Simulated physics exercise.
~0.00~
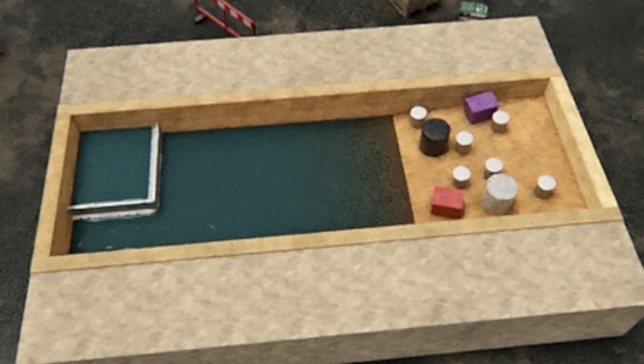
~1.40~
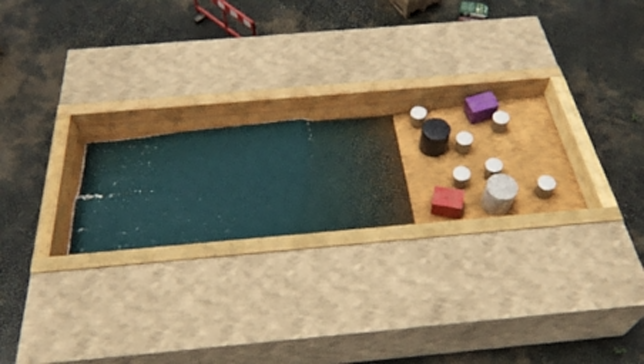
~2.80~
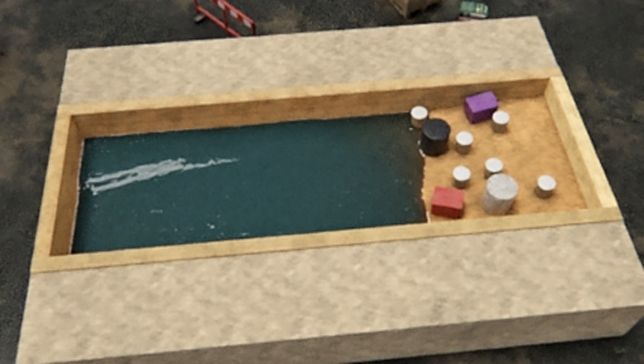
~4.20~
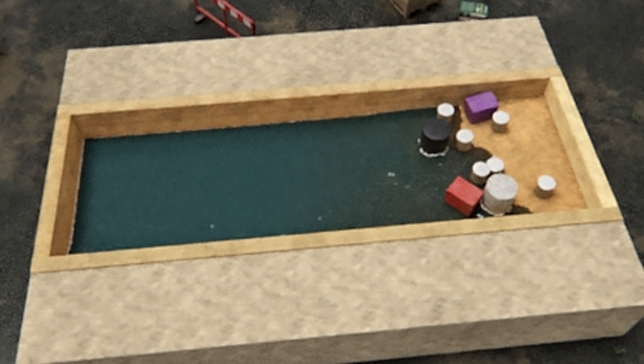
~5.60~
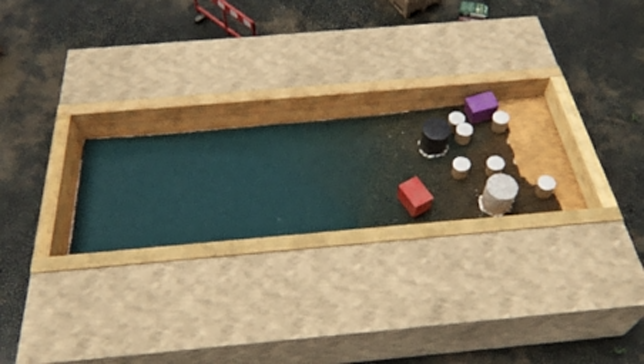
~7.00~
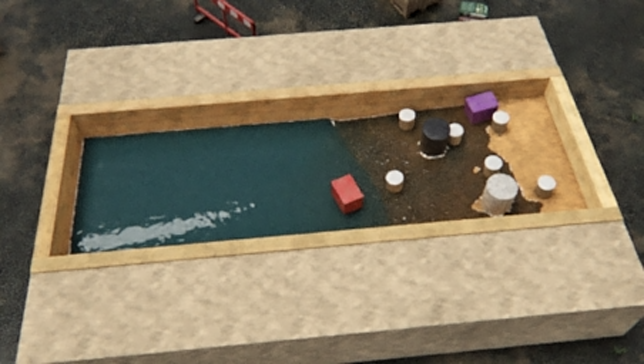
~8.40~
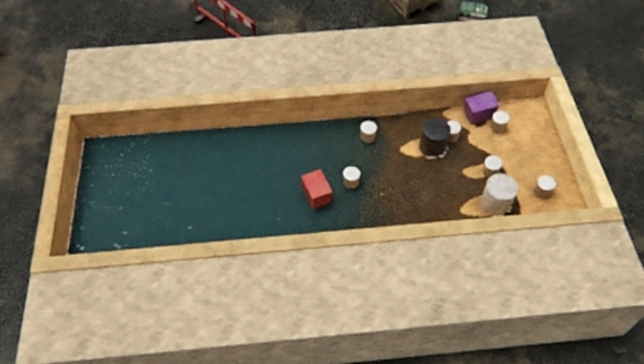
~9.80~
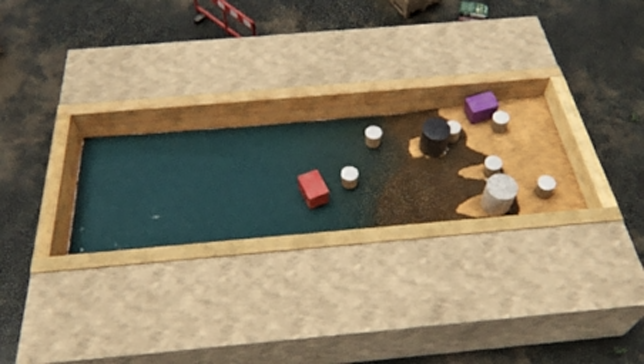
Water penned at the left end of a wooden-walled basin surges right across the sand among scattered blocks and white cylinders, then draws back, carrying the red block and two white cylinders left, where they float while the purple block stays on the sand.
